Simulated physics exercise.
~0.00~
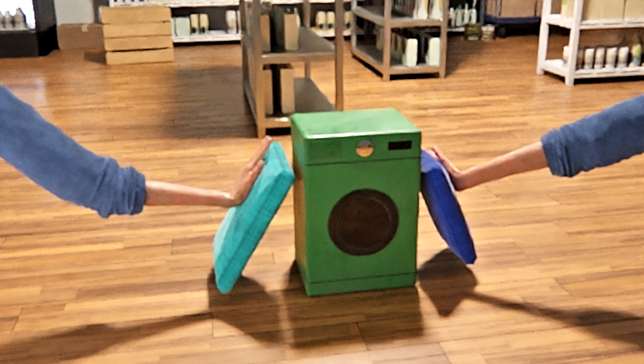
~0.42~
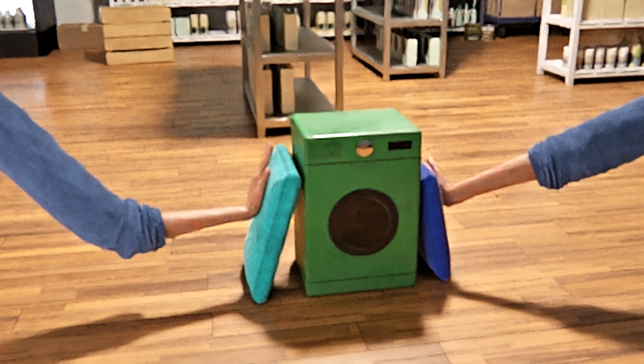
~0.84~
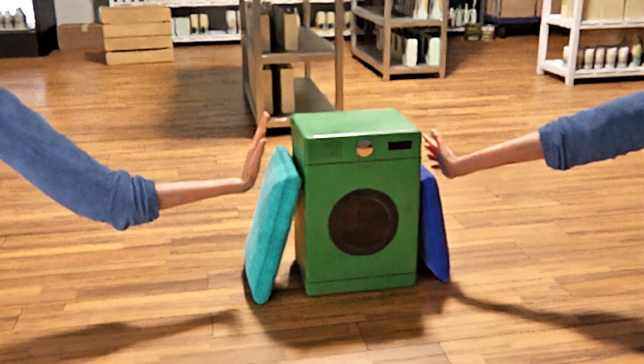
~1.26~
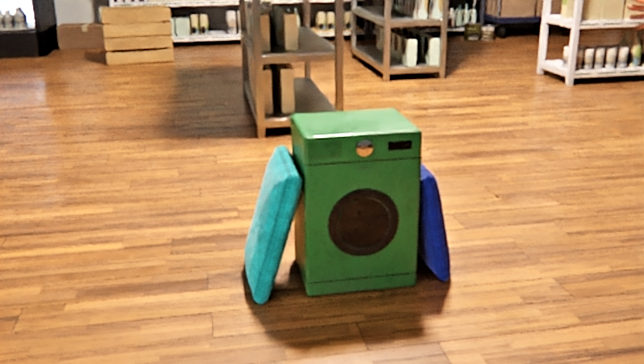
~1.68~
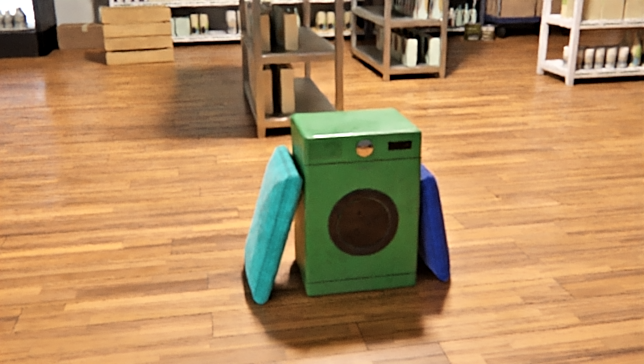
Two hands resting a turquoise pillow and a blue soft bag against a green machine's sides, then withdrawing, both staying propped.
